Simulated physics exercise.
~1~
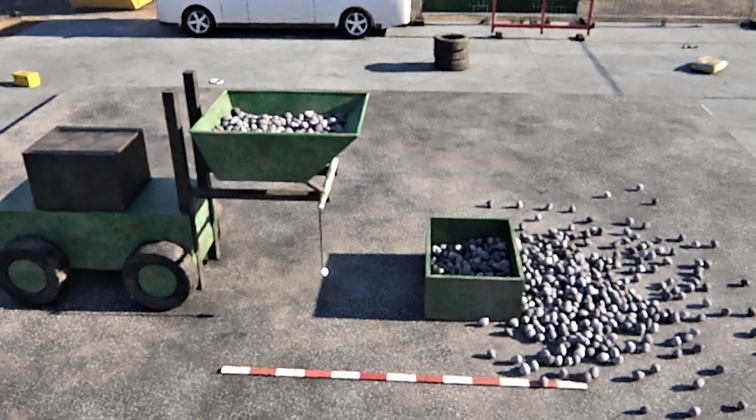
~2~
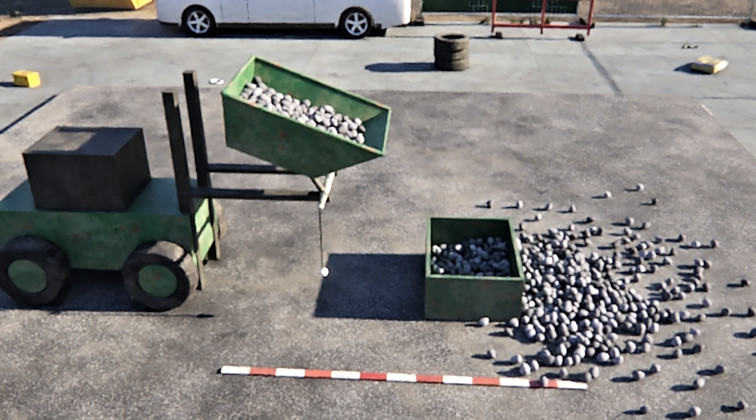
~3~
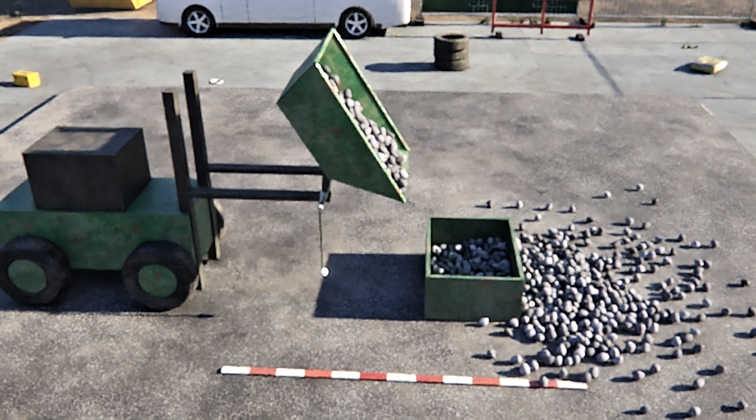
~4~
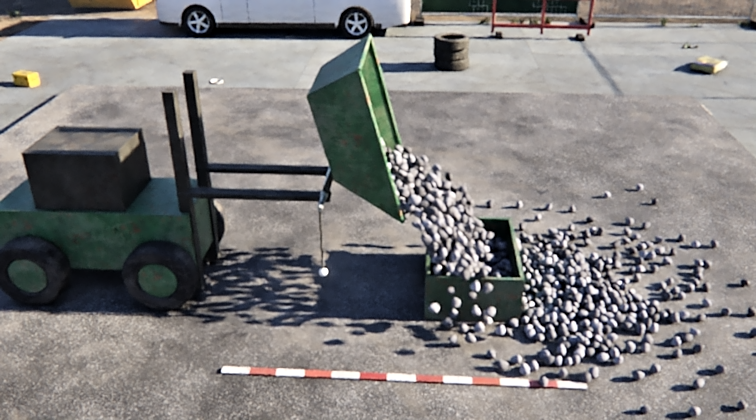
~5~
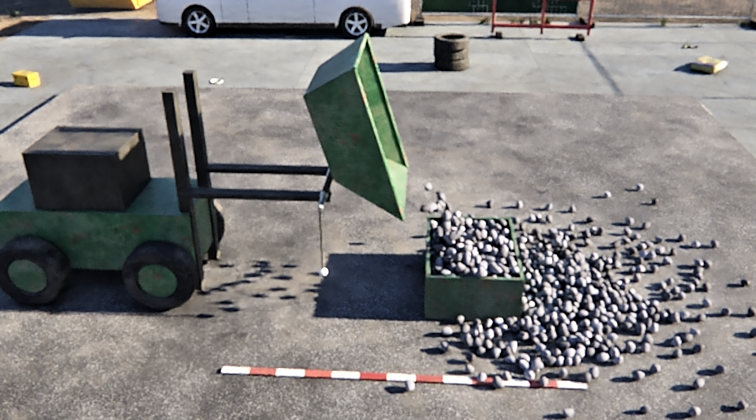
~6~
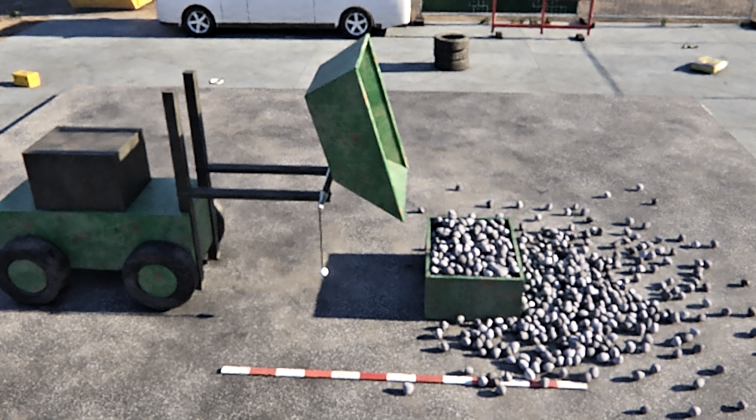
The video shows a green forklift tipping a raised skip of smooth grey stones forward to the right until they pour into and around a green bin beside scattered stones. The skip ends steeply tilted and empty, with the bin heaped full and stones spread around it.
